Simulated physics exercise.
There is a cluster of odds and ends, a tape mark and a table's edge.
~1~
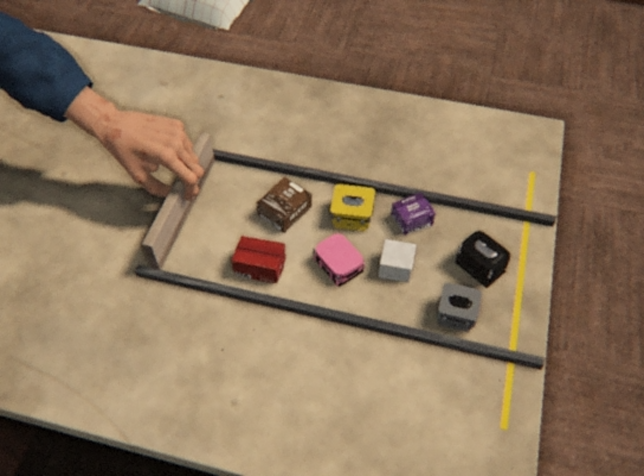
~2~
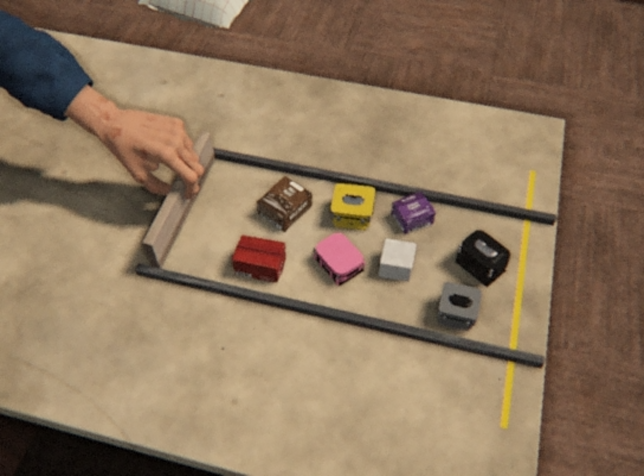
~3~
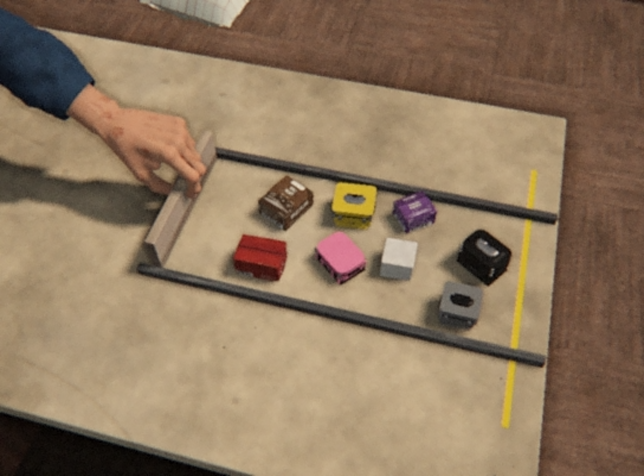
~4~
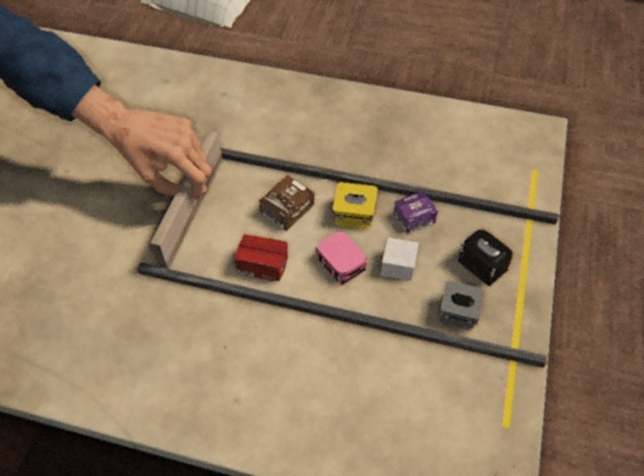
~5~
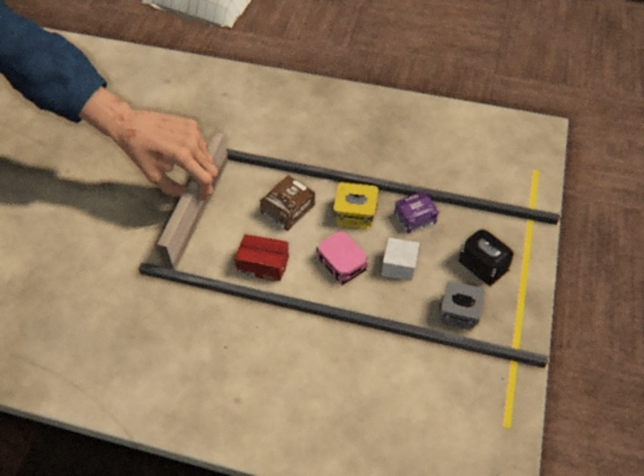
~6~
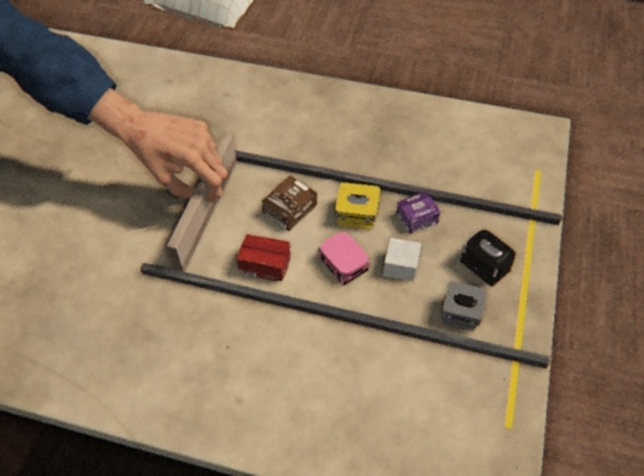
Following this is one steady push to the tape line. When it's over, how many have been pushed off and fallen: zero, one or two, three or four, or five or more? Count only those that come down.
By the end, five or more have fallen.
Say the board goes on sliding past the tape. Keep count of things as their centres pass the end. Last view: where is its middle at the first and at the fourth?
At (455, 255) for the first, at (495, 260) for the fourth.
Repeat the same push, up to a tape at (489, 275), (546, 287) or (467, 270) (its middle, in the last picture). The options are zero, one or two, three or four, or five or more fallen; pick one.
In order, the falls would come to 1 or 2; 5 or more; just one or two.
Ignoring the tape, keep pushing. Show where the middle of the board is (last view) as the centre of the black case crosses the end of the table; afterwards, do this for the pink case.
The middle is at (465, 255) when it's the black case, and at (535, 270) when it's the pink case.
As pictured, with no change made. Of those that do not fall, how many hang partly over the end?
I'd say 3 of them.
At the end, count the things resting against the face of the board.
It touches 3.
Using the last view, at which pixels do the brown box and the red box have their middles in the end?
For the brown box it's (550, 252), and for the red box it's (547, 331).
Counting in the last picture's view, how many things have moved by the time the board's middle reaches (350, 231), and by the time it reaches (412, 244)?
6 by the first point, 8 by the second.
Early on, none off yet; black case at rest near (488, 257); grey case at rest near (463, 307); purple box at rest near (418, 212).
A while later, none off yet; black case travelled about its own width near (523, 265); grey case travelled a little near (480, 310); purple box travelled well along near (527, 232).
Finally, the number that fall off is five or more; lost, yellow case, white block, purple box, grey case and black case.
